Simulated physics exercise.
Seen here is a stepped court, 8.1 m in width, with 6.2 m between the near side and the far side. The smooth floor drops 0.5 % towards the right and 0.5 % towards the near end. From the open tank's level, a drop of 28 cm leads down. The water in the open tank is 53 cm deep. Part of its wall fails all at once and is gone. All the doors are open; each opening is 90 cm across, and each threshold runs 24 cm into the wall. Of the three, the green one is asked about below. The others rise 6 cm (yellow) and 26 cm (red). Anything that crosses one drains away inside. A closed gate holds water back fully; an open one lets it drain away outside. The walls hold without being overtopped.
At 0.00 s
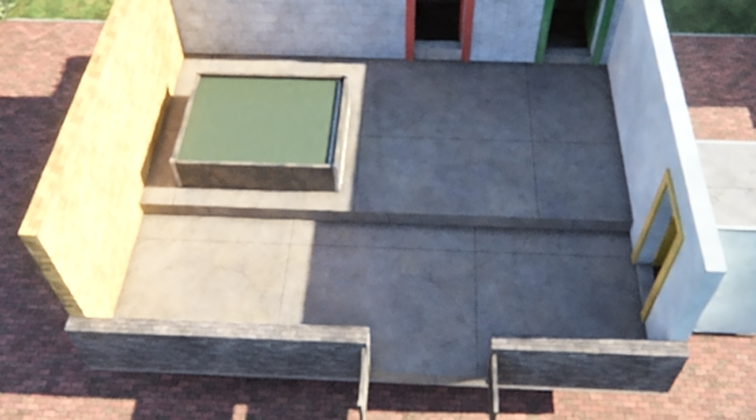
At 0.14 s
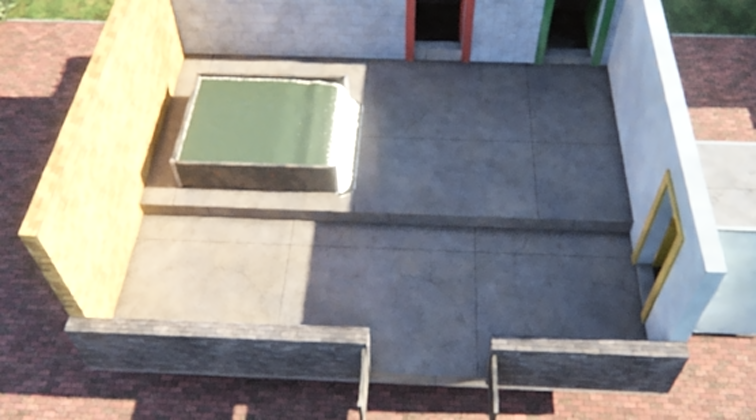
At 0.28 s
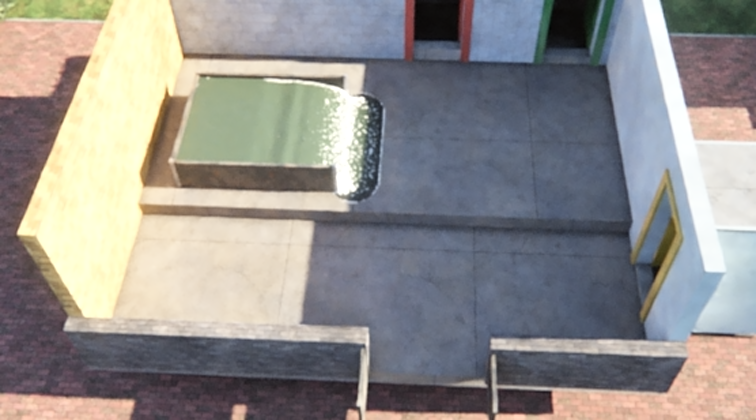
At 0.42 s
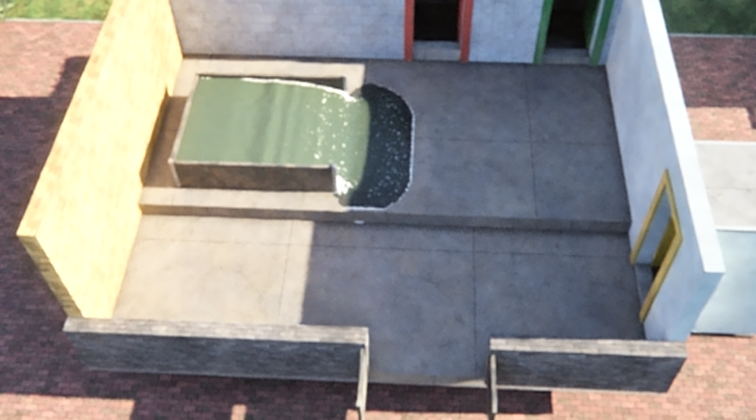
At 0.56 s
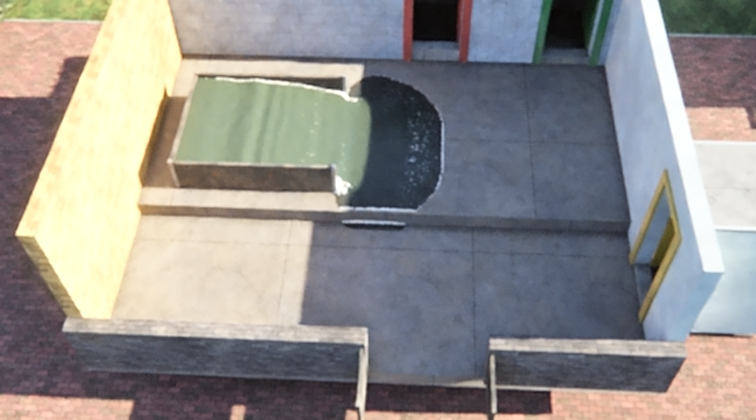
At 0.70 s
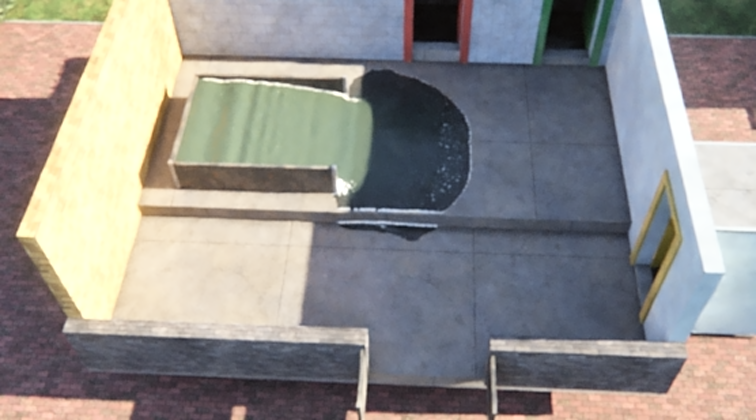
A walled court with a raised tank of green water sat still, then the tank's right side vanished and water poured out, spreading rightward in a rounded sheet and dribbling over the step toward the near side.
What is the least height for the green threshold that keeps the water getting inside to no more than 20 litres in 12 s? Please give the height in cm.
19 cm.
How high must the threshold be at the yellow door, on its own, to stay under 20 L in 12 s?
Yellow door - some 13.5 centimetres.
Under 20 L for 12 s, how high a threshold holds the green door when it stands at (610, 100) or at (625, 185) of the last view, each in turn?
Around 21 and 18 cm respectively.
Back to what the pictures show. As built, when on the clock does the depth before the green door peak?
About 3.8 seconds.
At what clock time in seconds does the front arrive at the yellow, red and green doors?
Times: Yellow 2.4 s, red 1.2 s, green 2.2 s.
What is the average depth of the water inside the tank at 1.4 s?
The mean depth is roughly 34 cm.
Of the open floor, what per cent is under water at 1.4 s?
Some 35 per cent is wet.
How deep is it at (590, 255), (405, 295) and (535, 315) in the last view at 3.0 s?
In that order: 4, 1 and 3 cm.
After 1.4 s water covers 35 % of the floor, deepest (24 cm) near (348, 168); it has not reached the green door.
After 3.0 s water covers 55 % of the floor, deepest (34 cm) near (600, 88); 17 cm at the green door, 0 litres in over its 17 cm threshold.
After 12.0 s water covers 95 % of the floor, deepest (11 cm) near (103, 346); 4 cm at the green door, 32 litres in over its 17 cm threshold.
At the green door as built, the water arrived by 2.2 s and peaked near 25 cm at 3.8 s.
Run again over the same 12 s with other heights there, 32 litres in over 17 cm, 7 litres over 23 cm. The limit of 20 litres is kept from about 19 cm up.
